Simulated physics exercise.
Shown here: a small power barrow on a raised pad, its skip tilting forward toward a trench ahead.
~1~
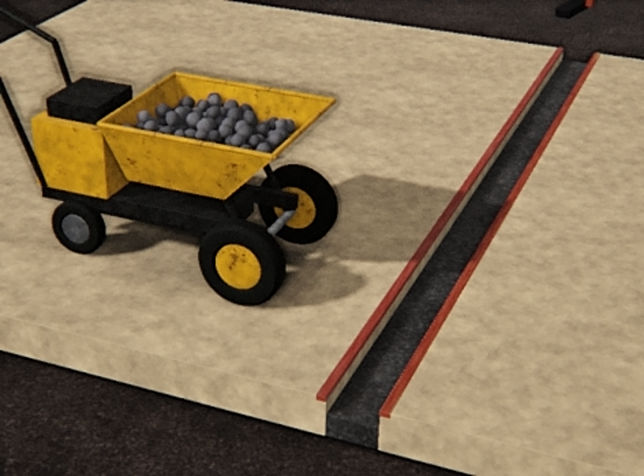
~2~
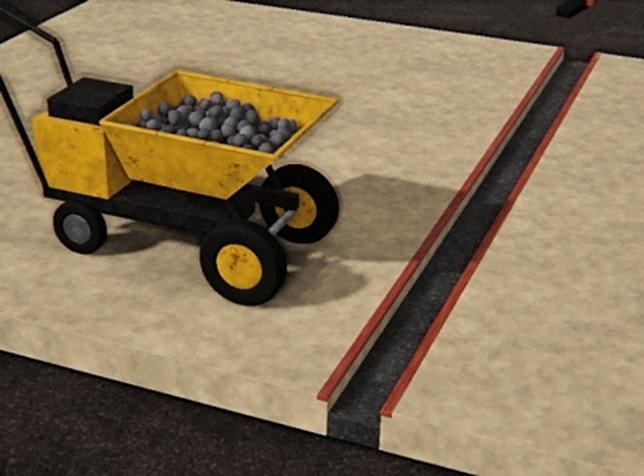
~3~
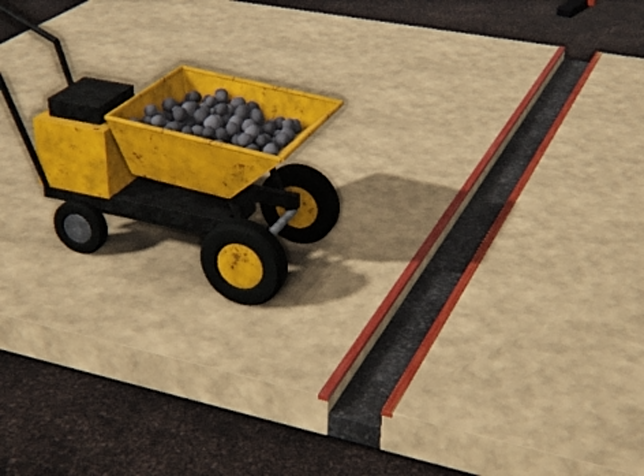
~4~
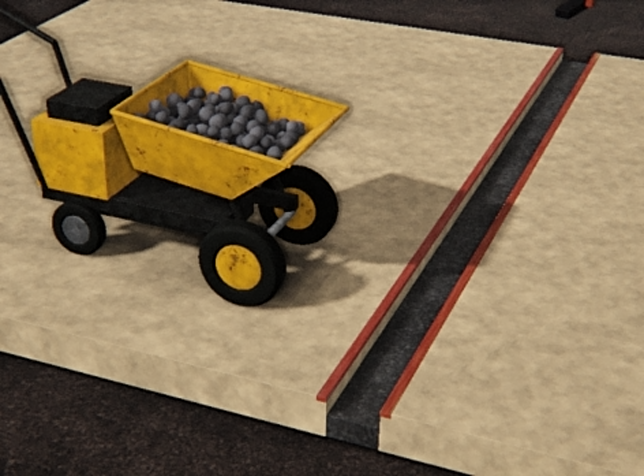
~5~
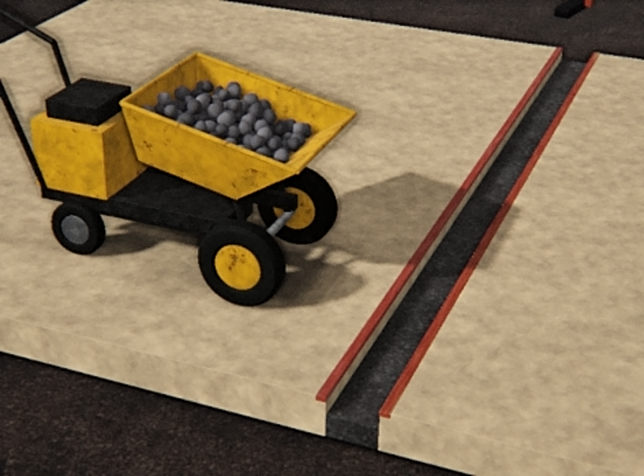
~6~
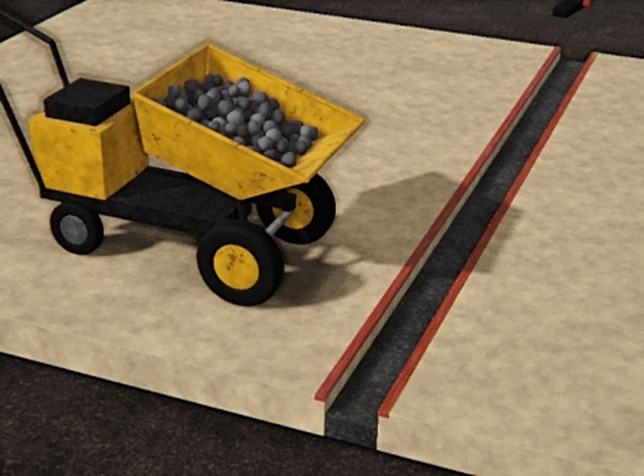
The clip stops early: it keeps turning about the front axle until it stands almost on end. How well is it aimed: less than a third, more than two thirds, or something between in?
Trench receives a third to two thirds.
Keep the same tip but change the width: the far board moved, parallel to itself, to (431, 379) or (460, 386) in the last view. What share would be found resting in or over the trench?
I'd put it near 80 in a hundred, then near 90 in a hundred.
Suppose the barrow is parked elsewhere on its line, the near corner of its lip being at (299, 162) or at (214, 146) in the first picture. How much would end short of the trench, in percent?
First try: Some 0 %; second try: 50 %.
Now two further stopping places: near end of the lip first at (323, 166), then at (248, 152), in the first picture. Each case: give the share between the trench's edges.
About 10 percent at the first place and about 60 percent at the second.
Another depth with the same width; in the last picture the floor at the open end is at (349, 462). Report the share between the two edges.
80 per cent, roughly.
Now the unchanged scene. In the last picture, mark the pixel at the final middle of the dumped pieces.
Near pixel (428, 298).
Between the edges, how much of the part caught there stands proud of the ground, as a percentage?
About 45 in a hundred.
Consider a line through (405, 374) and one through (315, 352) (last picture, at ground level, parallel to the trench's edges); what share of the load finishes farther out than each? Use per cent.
Around 30 per cent for the first, around 90 per cent for the second.
Shortly afterwards, skip tipped steeply; the whole lot in the skip.
Next, skip tipped right over; near a third in the skip; only a few short of the trench; near half in or heaped over the trench; a little beyond it; only a few falling.
Some moments later, skip tipped right over; a little in the skip; a little short of the trench; near half in or heaped over the trench; near a quarter beyond it.
In the end, skip tipped right over; a little in the skip; a little short of the trench; near half in or heaped over the trench; near a third beyond it.
